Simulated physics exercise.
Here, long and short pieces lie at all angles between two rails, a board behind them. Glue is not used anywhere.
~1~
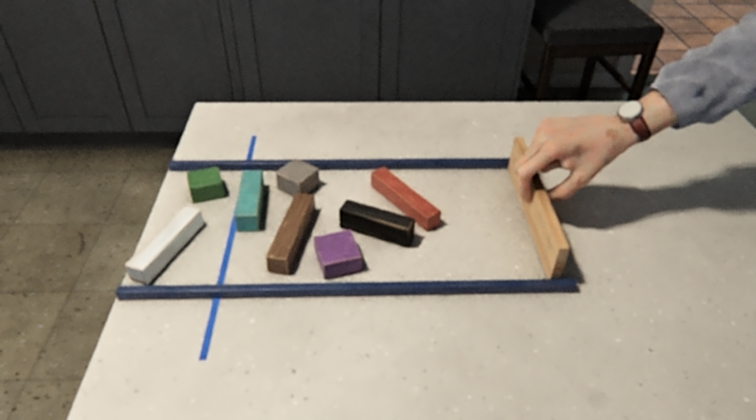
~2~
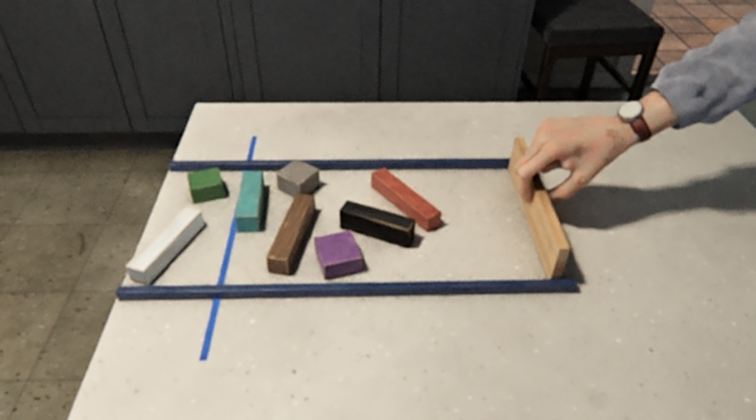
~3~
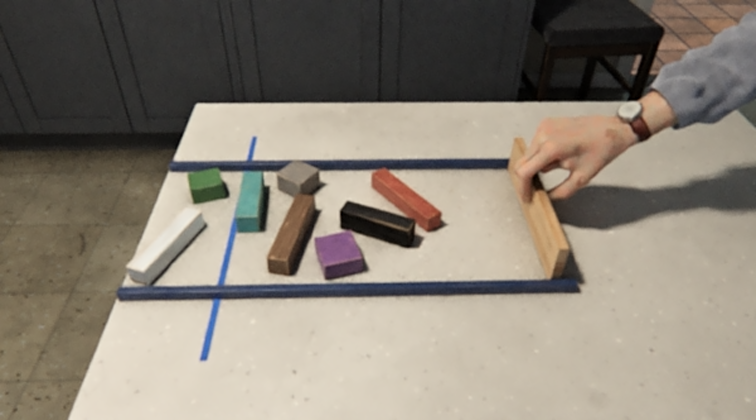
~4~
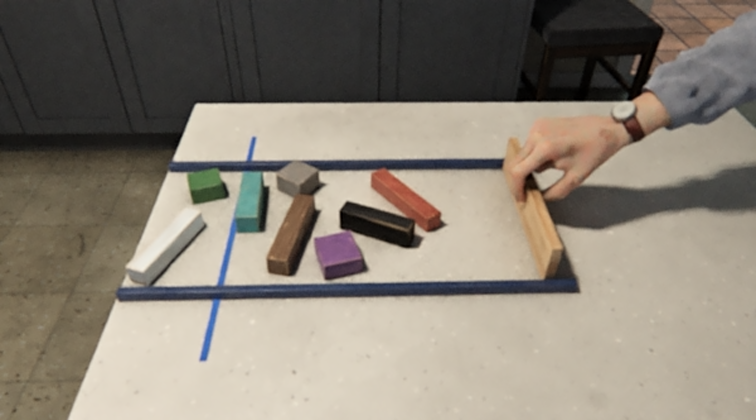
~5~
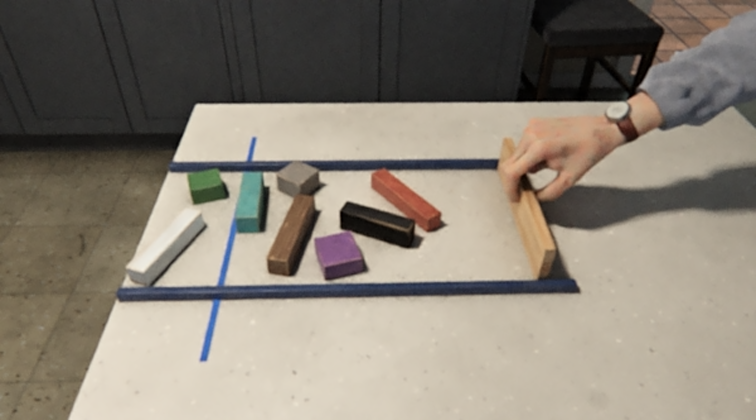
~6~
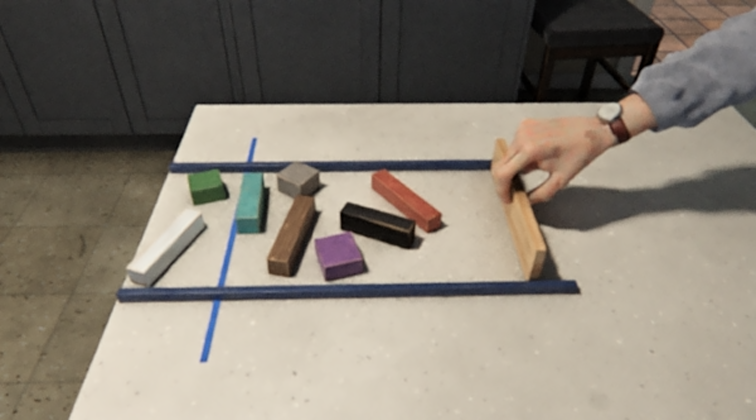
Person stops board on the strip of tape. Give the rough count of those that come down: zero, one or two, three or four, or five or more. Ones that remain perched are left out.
Expect a tiny handful, one or two, to go down.
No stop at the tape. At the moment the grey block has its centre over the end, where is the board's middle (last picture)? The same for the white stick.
The middle would be close to (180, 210) and then close to (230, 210).
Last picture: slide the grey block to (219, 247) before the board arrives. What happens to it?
Lab note: It does not drop.
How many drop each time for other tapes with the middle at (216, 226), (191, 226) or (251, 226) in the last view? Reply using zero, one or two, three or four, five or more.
Result per tape, as listed: One or two; either three or four; none at all.
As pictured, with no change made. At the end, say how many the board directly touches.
The count comes out at 2.
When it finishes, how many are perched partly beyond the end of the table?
The number would be 1.
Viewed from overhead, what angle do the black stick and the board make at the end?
I'd estimate about 0 degrees.
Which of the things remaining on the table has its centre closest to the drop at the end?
It's the white stick.
Soon after, none off yet; white stick at rest near (168, 246); green block at rest near (206, 187); turquoise bar at rest near (251, 202).
Then, none off yet; white stick at rest near (168, 246); green block at rest near (206, 187); turquoise bar moved a little near (235, 202).
At rest, the number that fall off is one or two; fallen, green block.
